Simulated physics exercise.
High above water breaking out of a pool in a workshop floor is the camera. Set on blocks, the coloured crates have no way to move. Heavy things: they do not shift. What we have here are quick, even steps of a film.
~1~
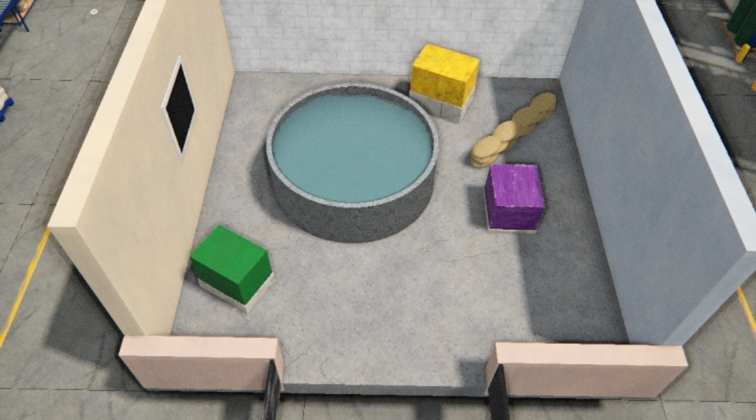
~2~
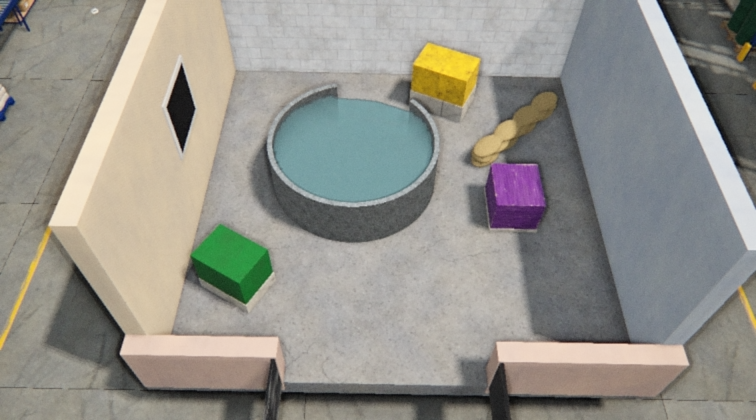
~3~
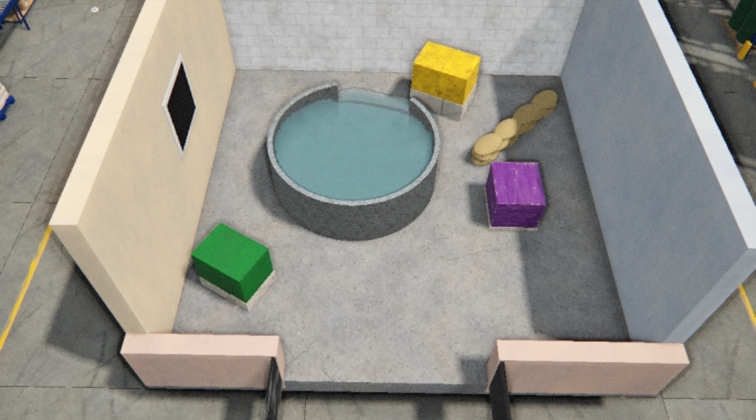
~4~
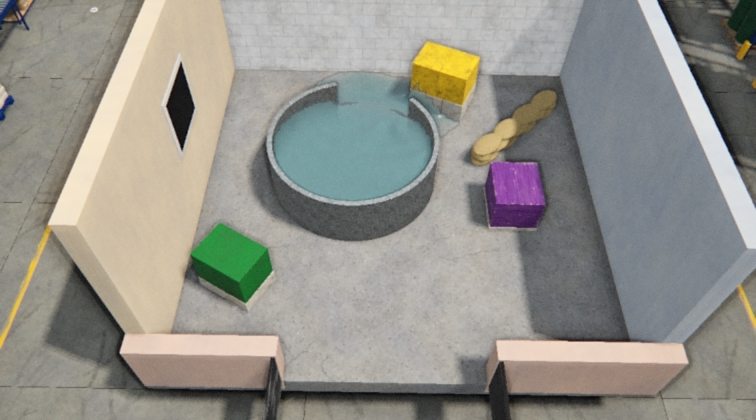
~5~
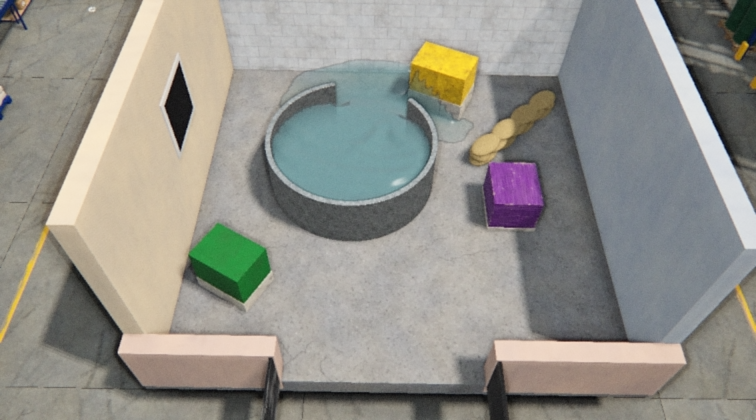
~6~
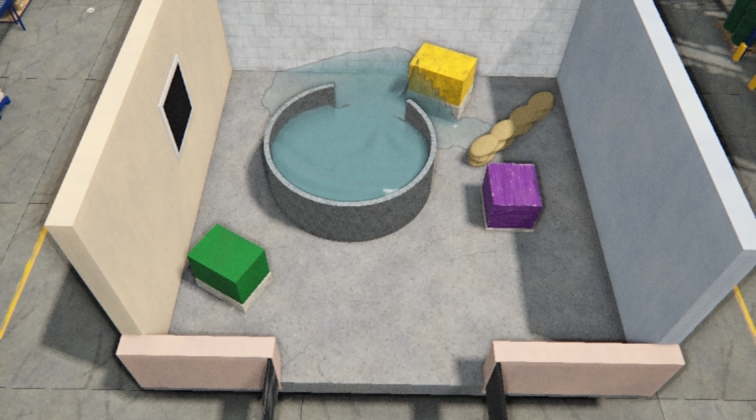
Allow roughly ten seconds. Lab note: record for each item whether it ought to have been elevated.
In the end the purple crate is caught. The yellow crate is caught. The green crate is caught.
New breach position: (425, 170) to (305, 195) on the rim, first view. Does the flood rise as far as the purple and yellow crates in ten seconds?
Note: Purple one is overtopped; yellow one is left dry.
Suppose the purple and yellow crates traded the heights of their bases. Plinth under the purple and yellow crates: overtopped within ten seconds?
Result - purple crate: Untouched; yellow crate: Hit.
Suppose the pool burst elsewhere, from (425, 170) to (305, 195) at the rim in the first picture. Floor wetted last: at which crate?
My answer: The crate marked yellow.
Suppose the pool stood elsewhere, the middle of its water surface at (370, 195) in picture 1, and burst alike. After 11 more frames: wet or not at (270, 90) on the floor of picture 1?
That spot: Swamped.
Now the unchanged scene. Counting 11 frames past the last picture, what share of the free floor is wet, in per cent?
About 40 percent.
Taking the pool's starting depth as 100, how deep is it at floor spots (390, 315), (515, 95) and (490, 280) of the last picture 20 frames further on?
Going in order, that's 2, 25 and 4 %.
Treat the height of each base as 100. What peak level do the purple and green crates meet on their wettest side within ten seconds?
240 %, then 120 %.
A moment on, water covers 25 % of the floor; the purple crate water round its plinth, the yellow crate water round its plinth, the green crate not reached.
Next, water covers 40 % of the floor; the purple crate water round its plinth, the yellow crate water round its plinth, the green crate not reached.
Then, water covers 70 % of the floor; the purple crate water round its plinth, the yellow crate water round its plinth, the green crate water round its plinth.
Later, water covers 95 % of the floor; the purple crate water round its plinth, the yellow crate water round its plinth, the green crate water round its plinth.
In the end, water covers 100 % of the floor; the purple crate was topped, the yellow crate was topped, the green crate was topped.
